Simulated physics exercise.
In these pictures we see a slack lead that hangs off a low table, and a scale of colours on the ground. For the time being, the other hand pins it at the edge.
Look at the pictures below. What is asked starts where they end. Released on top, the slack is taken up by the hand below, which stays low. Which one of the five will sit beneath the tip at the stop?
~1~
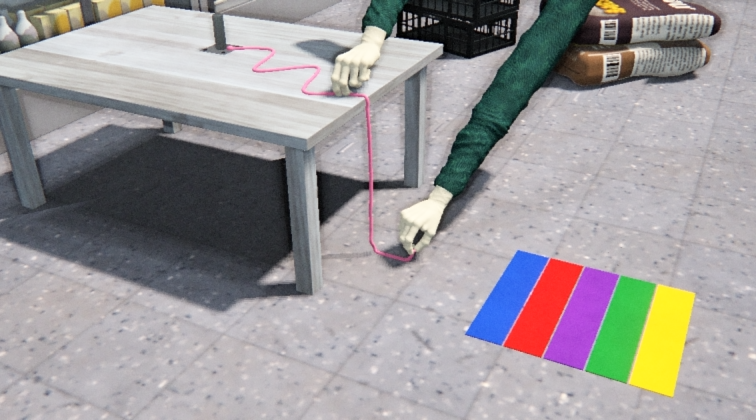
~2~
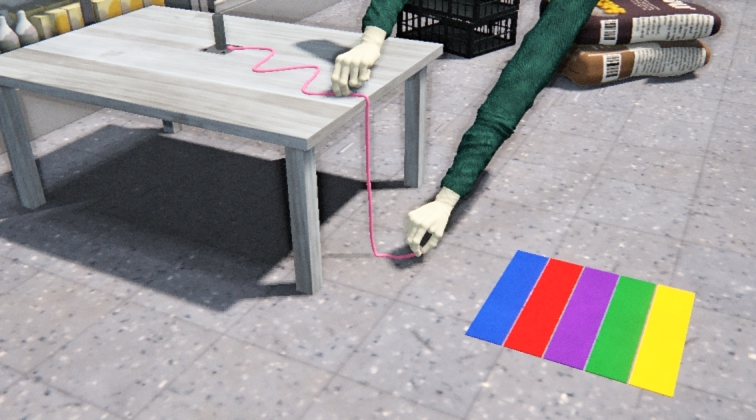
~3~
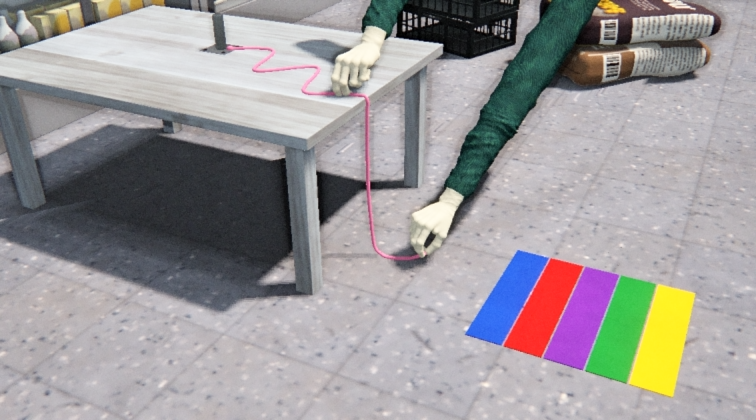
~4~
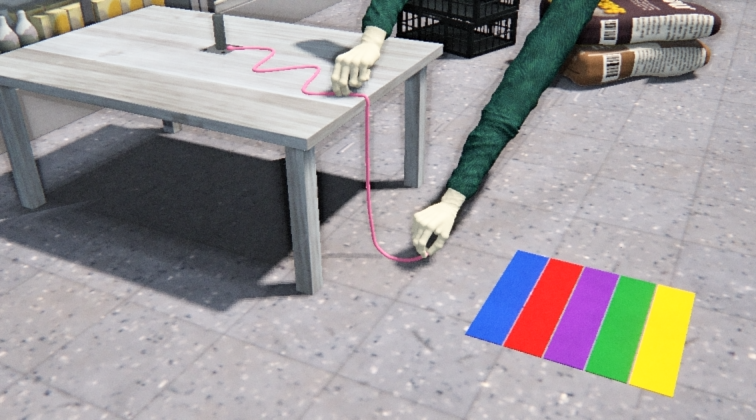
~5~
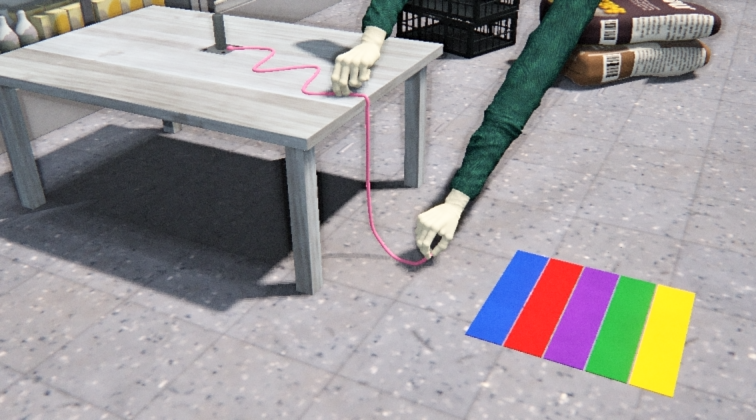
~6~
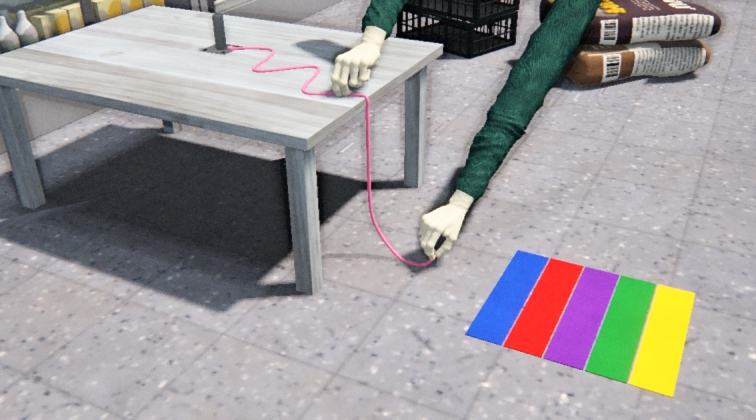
The yellow strip will.
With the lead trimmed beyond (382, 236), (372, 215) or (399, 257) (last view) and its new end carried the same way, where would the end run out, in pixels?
In that order: (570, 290), (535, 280) and (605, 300).
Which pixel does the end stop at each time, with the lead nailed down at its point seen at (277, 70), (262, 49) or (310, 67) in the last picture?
Estimated spots in sequence: (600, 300), (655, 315), (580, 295).
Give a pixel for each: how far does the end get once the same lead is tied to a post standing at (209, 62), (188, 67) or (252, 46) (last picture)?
First (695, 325), then (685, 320), then (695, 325).
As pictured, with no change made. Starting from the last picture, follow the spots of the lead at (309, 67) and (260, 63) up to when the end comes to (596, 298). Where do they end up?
About (349, 83), and the other about (288, 68).
Soon after, end near (596, 298); over purple.
Then, end near (641, 310); over green.
At full stretch, end near (670, 317); over yellow. The end stops over the yellow strip.
